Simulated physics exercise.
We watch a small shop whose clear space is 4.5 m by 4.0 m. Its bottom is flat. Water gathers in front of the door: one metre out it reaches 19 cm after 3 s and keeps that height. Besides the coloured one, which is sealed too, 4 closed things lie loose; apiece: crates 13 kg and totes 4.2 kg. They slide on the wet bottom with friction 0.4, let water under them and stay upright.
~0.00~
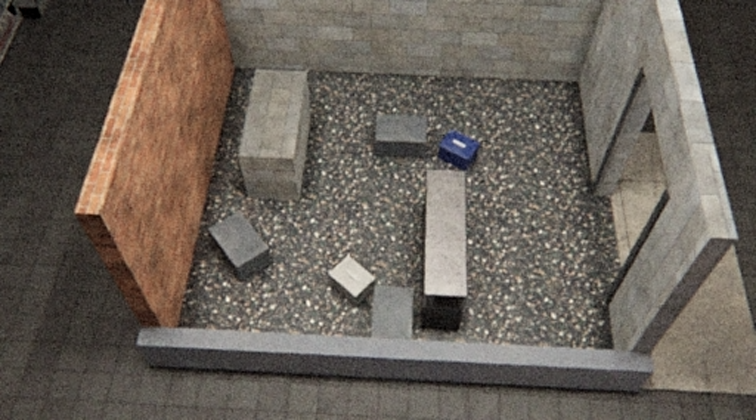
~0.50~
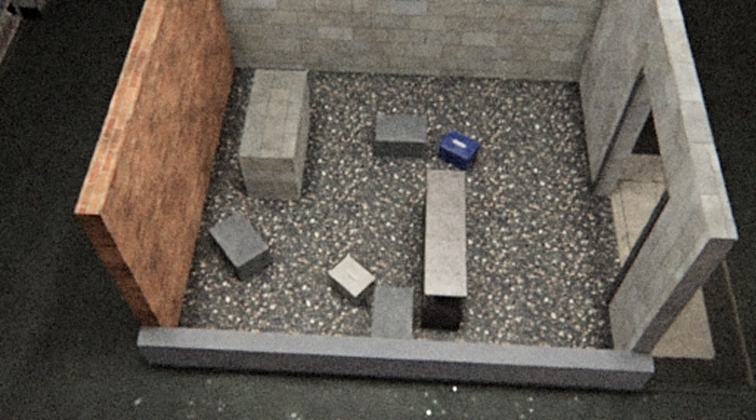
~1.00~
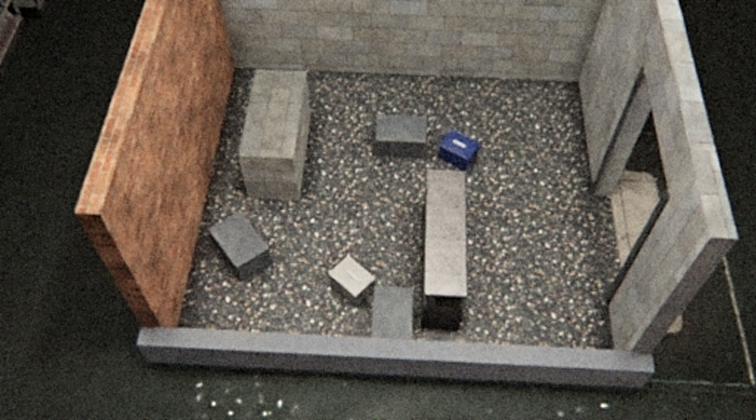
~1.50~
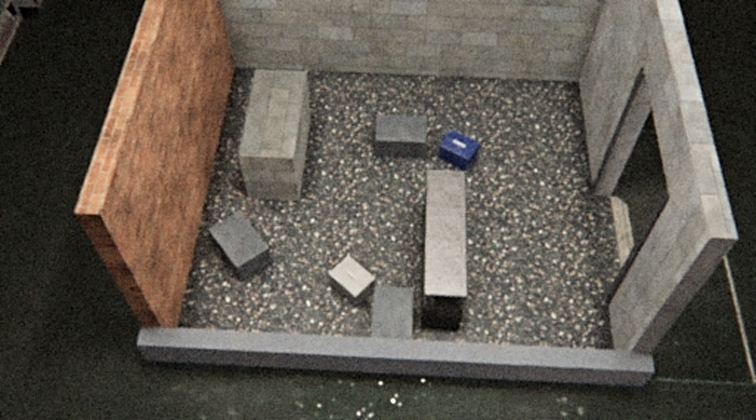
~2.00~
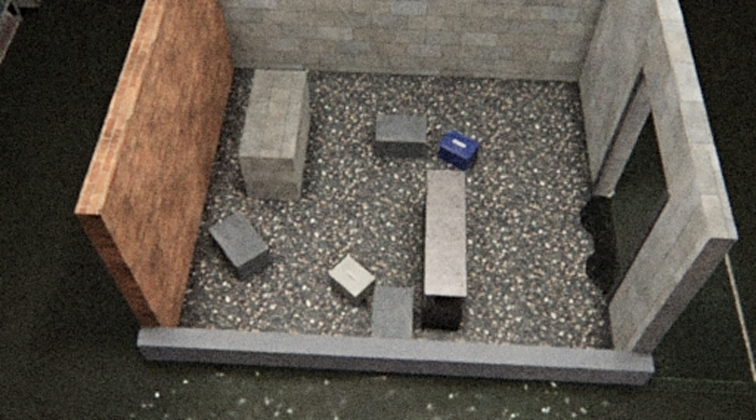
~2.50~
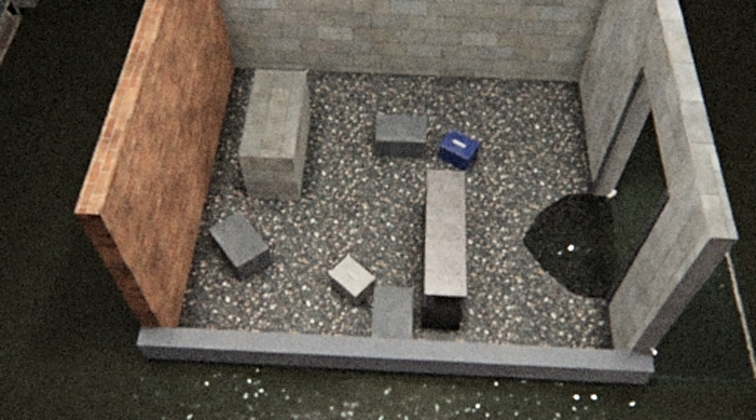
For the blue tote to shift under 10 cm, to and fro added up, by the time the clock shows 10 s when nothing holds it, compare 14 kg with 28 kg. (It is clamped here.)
Verdict: Only the higher weight holds it.
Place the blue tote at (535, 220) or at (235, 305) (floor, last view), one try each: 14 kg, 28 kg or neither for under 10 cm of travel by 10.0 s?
In turn: Only the larger holds; the smaller is enough.
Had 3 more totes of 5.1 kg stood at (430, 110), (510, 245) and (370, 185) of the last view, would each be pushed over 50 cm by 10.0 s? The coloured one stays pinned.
In turn: Under, more, more.
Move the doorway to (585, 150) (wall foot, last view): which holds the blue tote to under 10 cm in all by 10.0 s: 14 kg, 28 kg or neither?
In that case only the larger load is enough.
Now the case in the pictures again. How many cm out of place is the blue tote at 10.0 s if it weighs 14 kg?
About 60 cm.
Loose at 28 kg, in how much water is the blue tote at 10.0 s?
Roughly 7 cm.
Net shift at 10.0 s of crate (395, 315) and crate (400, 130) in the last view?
In turn: 60 cm, 30 cm.
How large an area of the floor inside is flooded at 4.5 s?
About 5.5 m2.
After 3.5 s the blue tote would be 0 cm from its start with 14 kg and 0 cm from its start with 28 kg; 0 cm of water round it then.
After 4.5 s the blue tote would be 0 cm from its start with 14 kg and 0 cm from its start with 28 kg; 5 cm of water round it then.
After 7.0 s the blue tote would be 21 cm from its start with 14 kg and 0 cm from its start with 28 kg; 6 cm of water round it then.
After 10.0 s the blue tote would be 68 cm from its start with 14 kg and 0 cm from its start with 28 kg; 7 cm of water round it then.
